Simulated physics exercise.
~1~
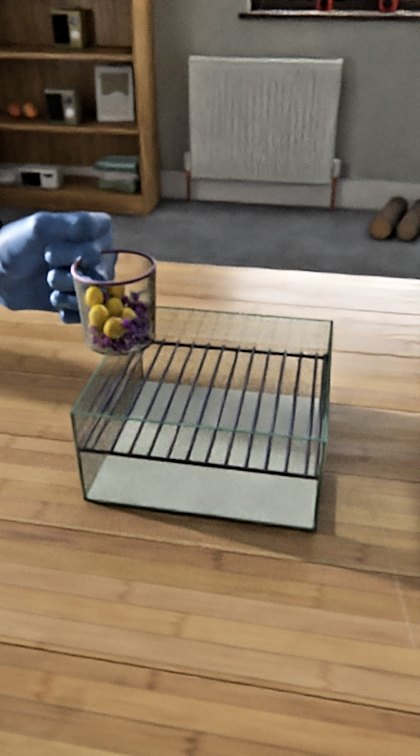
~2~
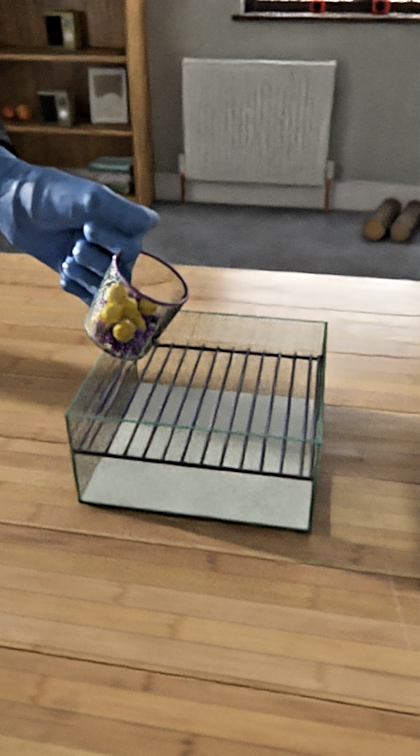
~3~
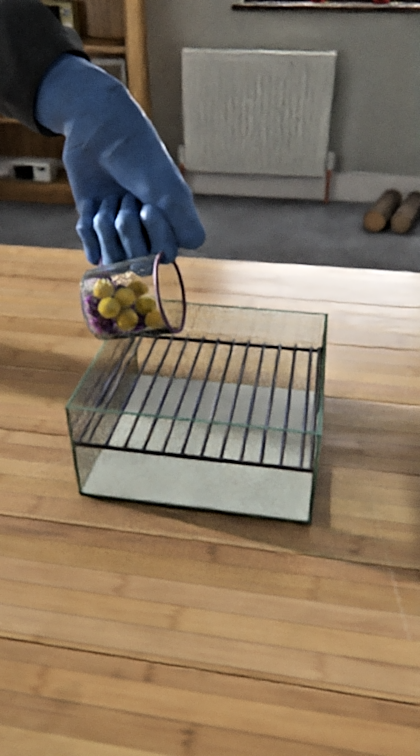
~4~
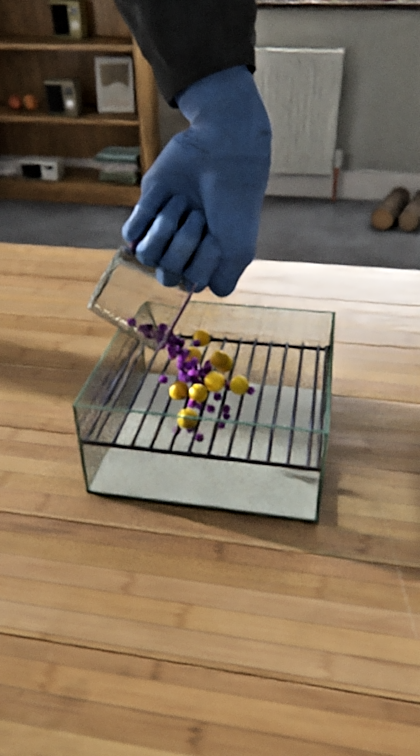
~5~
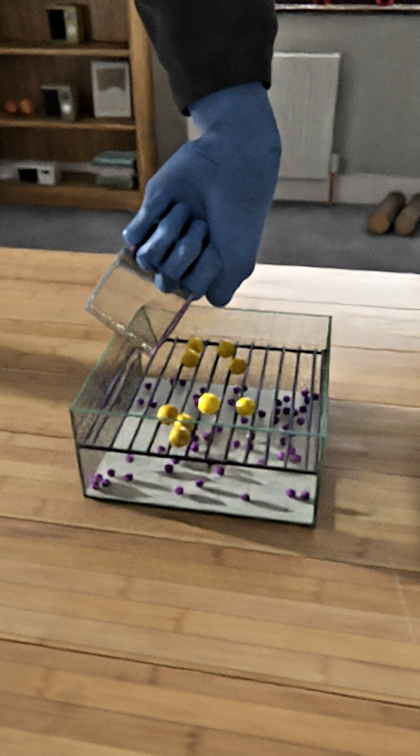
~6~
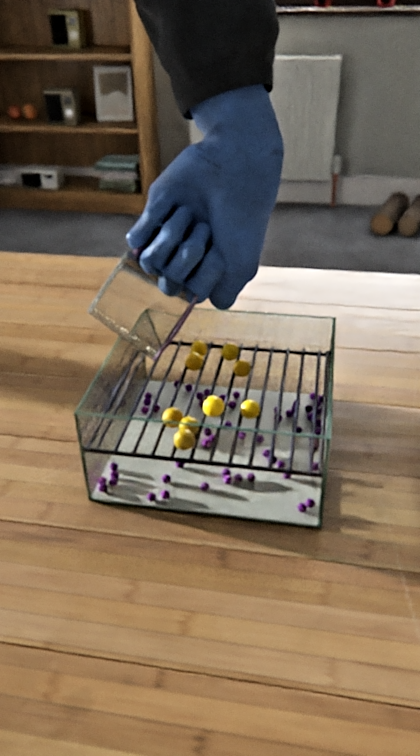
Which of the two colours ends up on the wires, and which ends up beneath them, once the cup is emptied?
The yellow balls all stay on top of the wires, while the purple bits all drop through the gaps to the floor of the box.
